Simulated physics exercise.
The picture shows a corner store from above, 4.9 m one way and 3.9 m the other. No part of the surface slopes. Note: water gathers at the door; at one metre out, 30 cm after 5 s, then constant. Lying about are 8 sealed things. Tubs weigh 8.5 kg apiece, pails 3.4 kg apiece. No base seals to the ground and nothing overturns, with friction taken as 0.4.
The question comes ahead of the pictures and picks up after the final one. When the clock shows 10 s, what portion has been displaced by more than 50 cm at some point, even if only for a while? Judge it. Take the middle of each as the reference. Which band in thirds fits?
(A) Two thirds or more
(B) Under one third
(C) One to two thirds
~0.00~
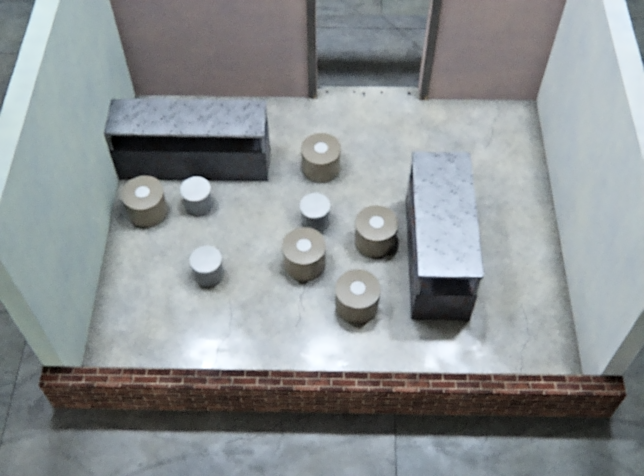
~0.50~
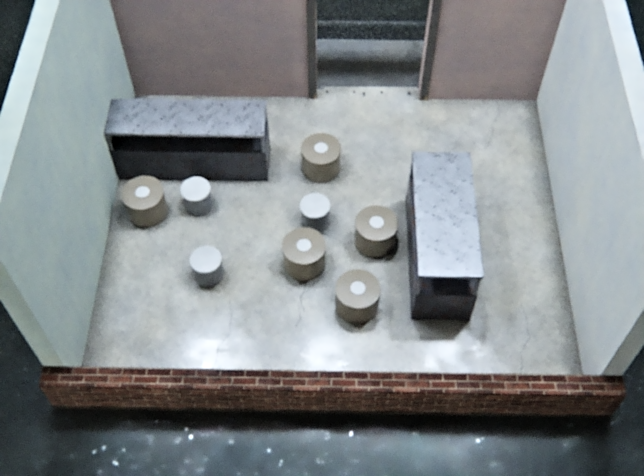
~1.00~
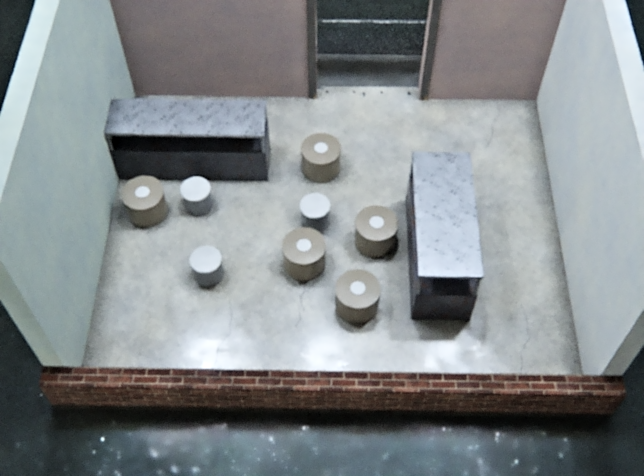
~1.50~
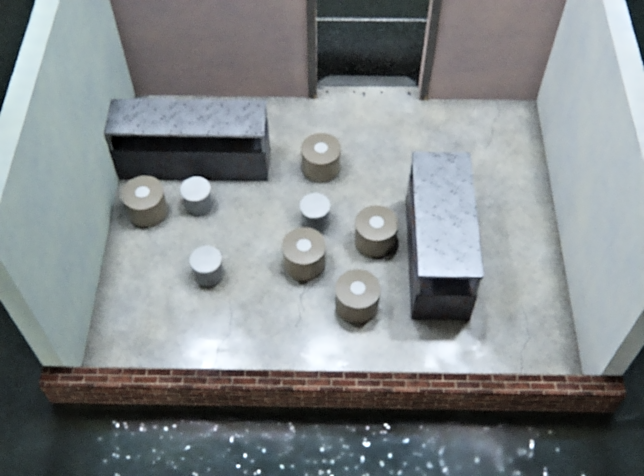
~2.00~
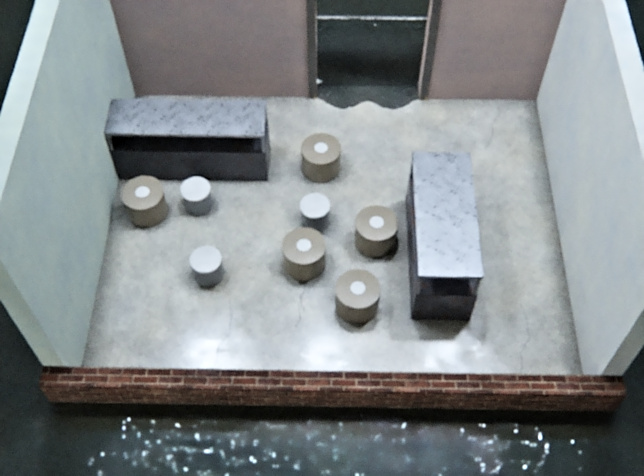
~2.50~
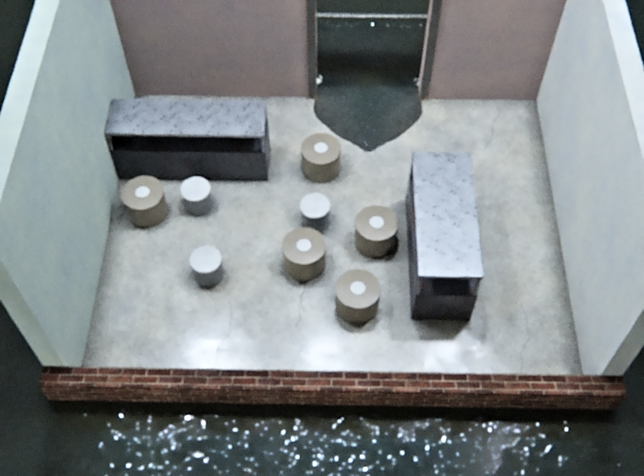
(A) Two thirds or more.
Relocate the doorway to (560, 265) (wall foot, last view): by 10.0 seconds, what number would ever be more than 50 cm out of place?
Then it comes to 0.
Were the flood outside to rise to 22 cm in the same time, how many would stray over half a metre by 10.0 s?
Then it comes to 6.
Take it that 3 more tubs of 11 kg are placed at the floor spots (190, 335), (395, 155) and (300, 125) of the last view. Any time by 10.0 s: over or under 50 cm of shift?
In the same order as the question: Farther, farther, not as far.
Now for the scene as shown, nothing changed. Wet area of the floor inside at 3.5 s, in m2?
About 3.0 m2 is covered.
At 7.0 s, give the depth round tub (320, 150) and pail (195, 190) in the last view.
About 3 and 2 cm.
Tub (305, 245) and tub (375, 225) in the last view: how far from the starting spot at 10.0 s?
150 cm, 150 cm.
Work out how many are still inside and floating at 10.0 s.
I'd say 8 of them.
After 3.5 s 0 of 8 are over 50 cm from their spots; 0 afloat.
After 4.5 s 1 of 8 are over 50 cm from their spots; 0 afloat.
After 7.0 s 6 of 8 are over 50 cm from their spots; 4 afloat.
After 10.0 s 7 of 8 are over 50 cm from their spots, and 8 have been at some point; 8 afloat.
